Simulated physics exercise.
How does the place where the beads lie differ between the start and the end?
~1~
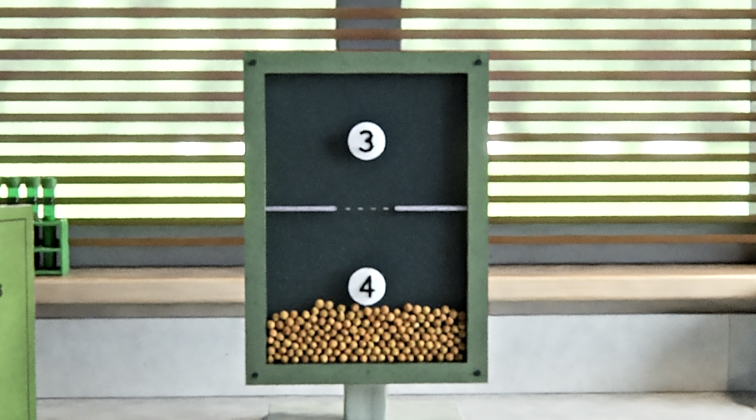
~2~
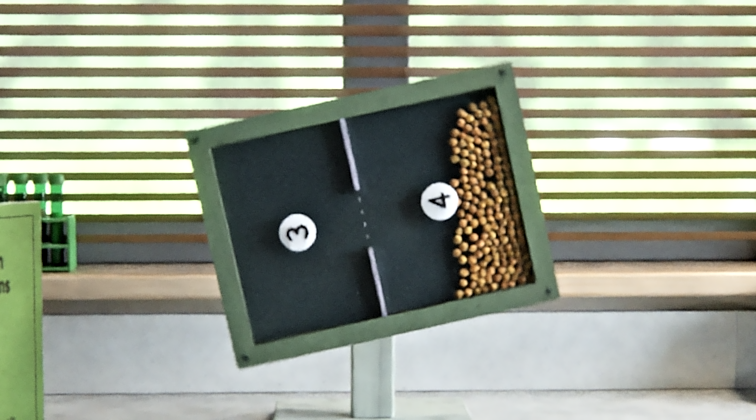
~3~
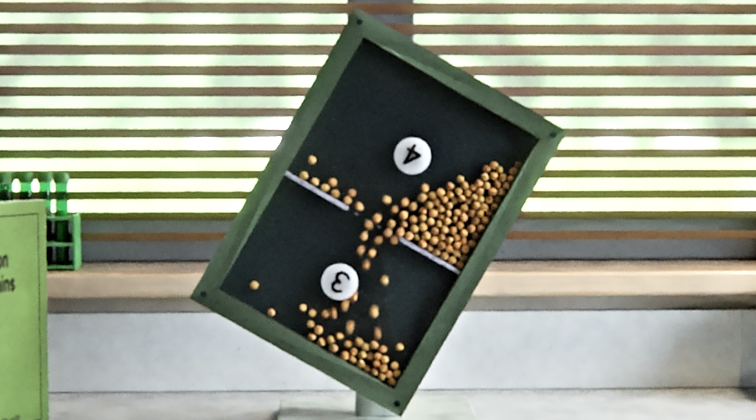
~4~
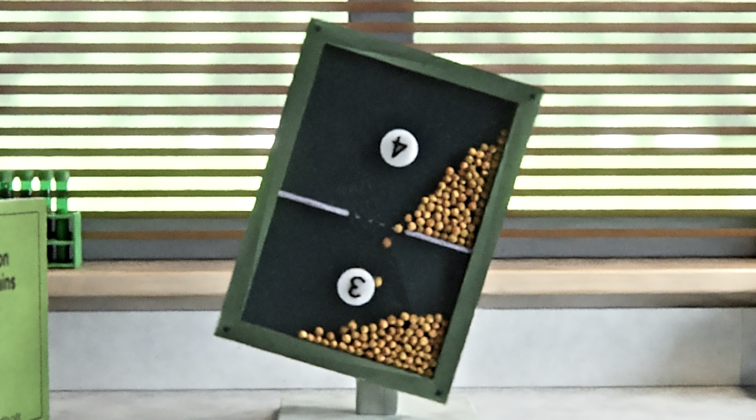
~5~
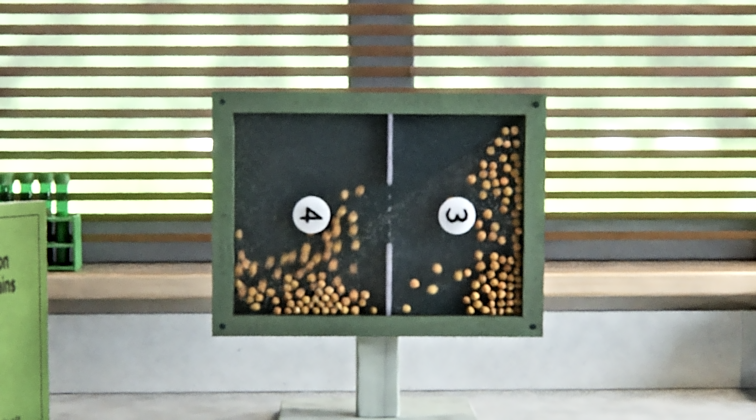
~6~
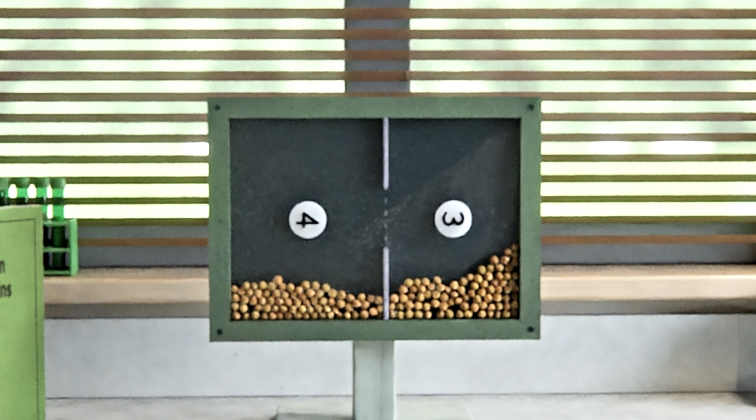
At the start, the beads all lie at the bottom of the chamber marked four, with the case upright. At the end, the case is on its side and they lie along its long lower edge, spread across both chambers.
